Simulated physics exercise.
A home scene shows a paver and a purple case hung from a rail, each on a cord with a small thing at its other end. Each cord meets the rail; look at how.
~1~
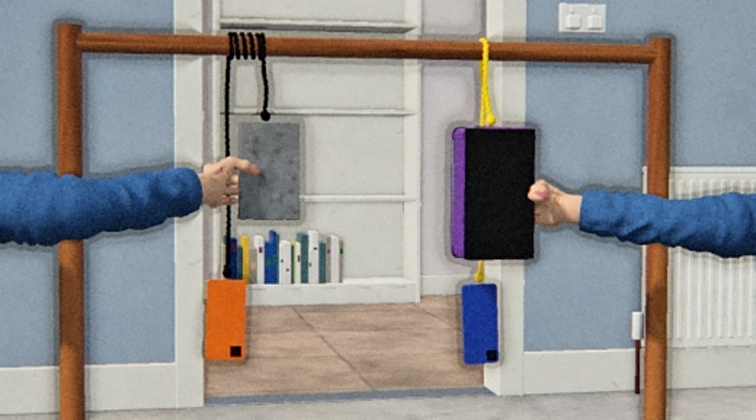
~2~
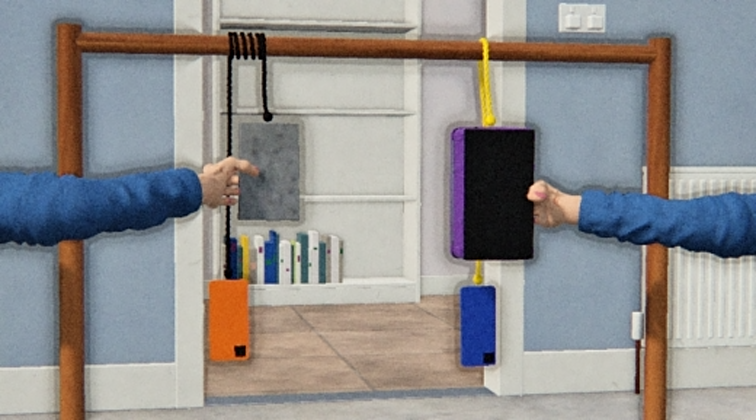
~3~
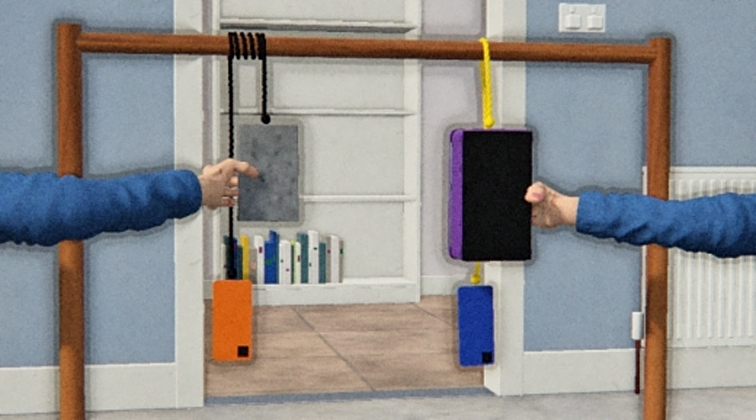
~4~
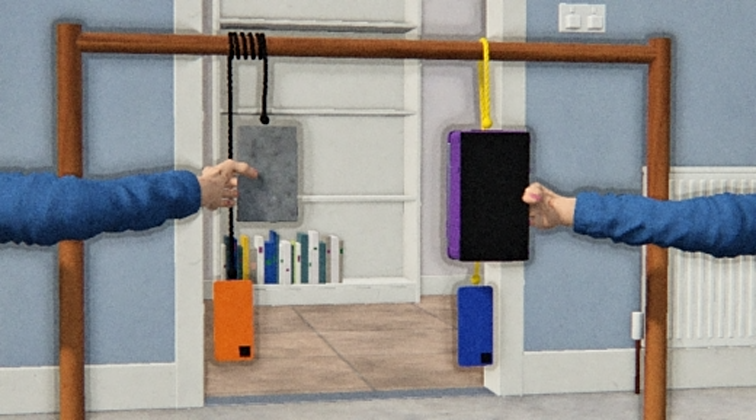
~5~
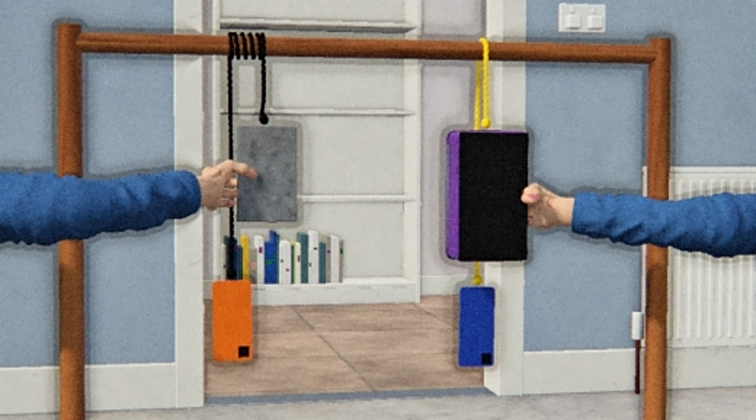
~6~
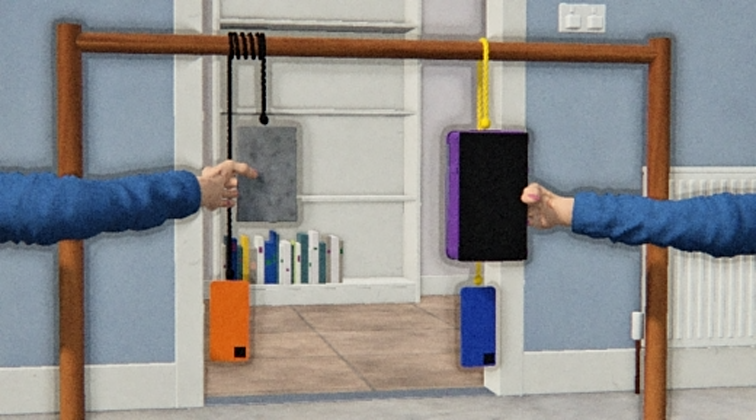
Grey slab and purple-and-black case hanging from a wooden rail on cords, barely shifting as two blue-sleeved hands stay beside them.
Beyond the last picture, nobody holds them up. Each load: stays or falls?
Result: The paver remains aloft; the purple case descends.
Then, 0.52 s on from there, paver off the floor near (261, 175); purple case on the floor.
Then, 0.96 s on from there, paver off the floor near (263, 172); purple case on the floor.
In the end, paver off the floor near (261, 170); purple case on the floor. The paver keeps its height and the purple case runs down to the floor.
